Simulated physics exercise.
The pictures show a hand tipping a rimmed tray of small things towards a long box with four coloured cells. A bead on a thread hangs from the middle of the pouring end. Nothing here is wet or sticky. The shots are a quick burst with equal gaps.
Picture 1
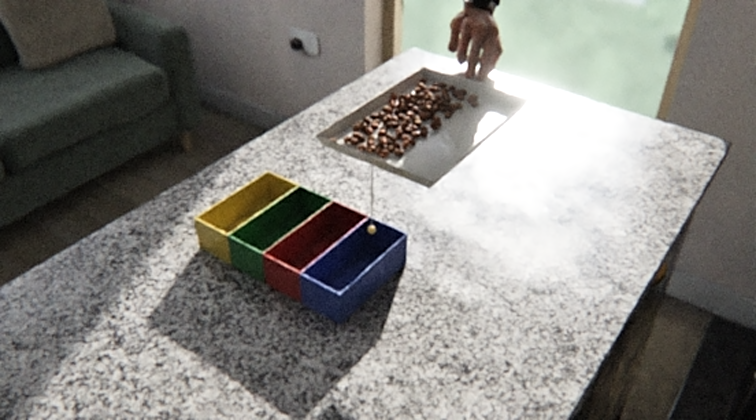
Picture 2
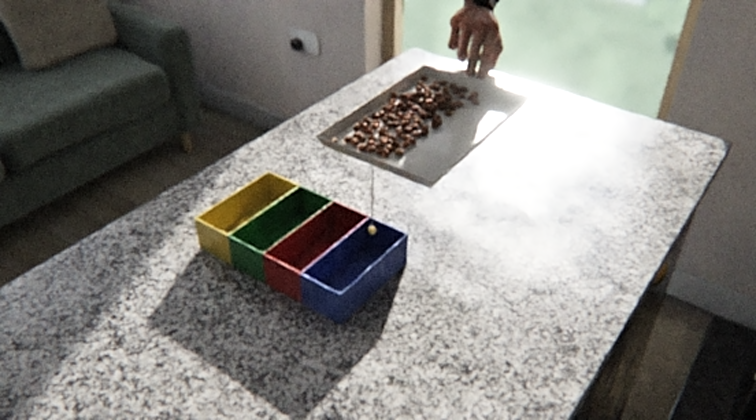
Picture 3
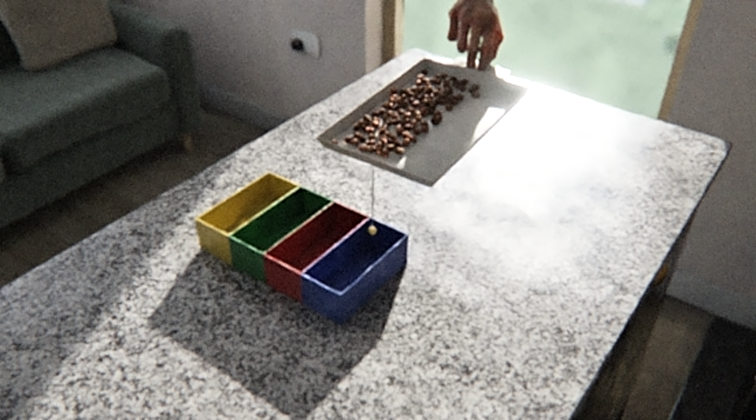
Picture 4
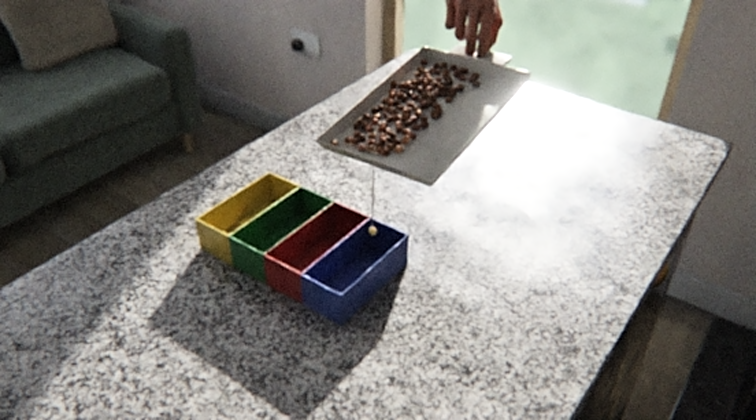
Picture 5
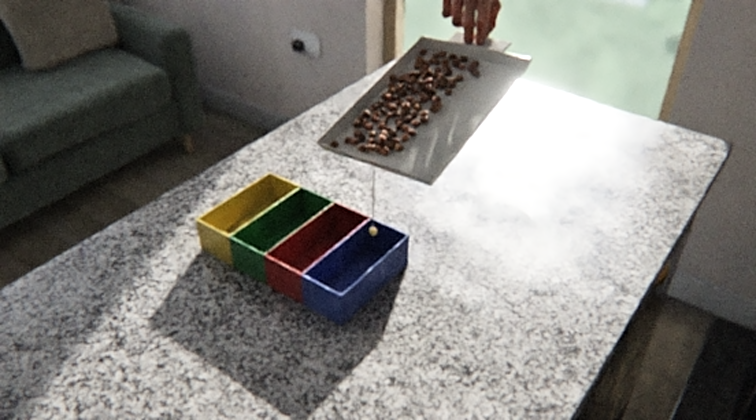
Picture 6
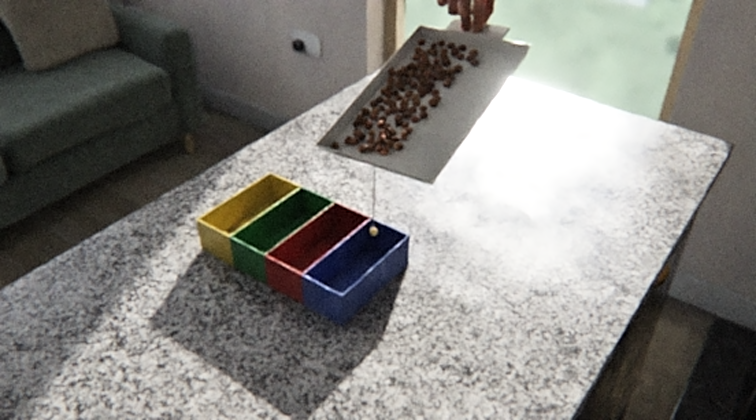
A hand holds the far edge of a grey rimmed tray of small brown pieces above a speckled stone counter, seen from above in a room with a green sofa at left and a bright window behind. Nearer, a long box has yellow, green, red and blue cells, with a bead hanging on a thread beside it. The hand steadily raises the tray's far end, tilting it towards the box, while the pieces keep their places on it and the camera stays still.
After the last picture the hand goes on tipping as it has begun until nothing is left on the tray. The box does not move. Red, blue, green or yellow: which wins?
Fullest: The red cell.
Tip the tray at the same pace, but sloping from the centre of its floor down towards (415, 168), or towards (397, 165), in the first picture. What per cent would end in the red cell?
First some 0, then 10 per cent.
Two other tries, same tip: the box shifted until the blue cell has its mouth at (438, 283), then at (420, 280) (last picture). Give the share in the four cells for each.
In turn 90 and 100 in a hundred.
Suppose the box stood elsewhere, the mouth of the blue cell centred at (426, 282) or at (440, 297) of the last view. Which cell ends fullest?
In turn: That yellow cell; yellow.
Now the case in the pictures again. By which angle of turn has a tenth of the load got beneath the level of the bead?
Near 70 degrees.
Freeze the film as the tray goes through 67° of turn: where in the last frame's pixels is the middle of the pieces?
Around (335, 154).
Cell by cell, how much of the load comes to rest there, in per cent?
In per cent, yellow cell 0, green cell 20, red cell 60 and blue cell 20.
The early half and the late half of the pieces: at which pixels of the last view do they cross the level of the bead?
Early half (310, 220), late half (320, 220).
Shortly afterwards, tray tipped steeply; near two thirds on the tray; only a few in the red cell; only a few in the green cell; near a quarter falling or outside the box.
Next, tray tipped past a quarter turn; near two thirds in the red cell; near a quarter in the green cell; near a quarter in the blue cell; only a few falling or outside the box.
Some moments later, tray tipped past a quarter turn; near two thirds in the red cell; near a quarter in the green cell; near a quarter in the blue cell.
In the end, tray tipped past a quarter turn; near two thirds in the red cell; near a quarter in the green cell; near a quarter in the blue cell; none at all in the yellow cell.
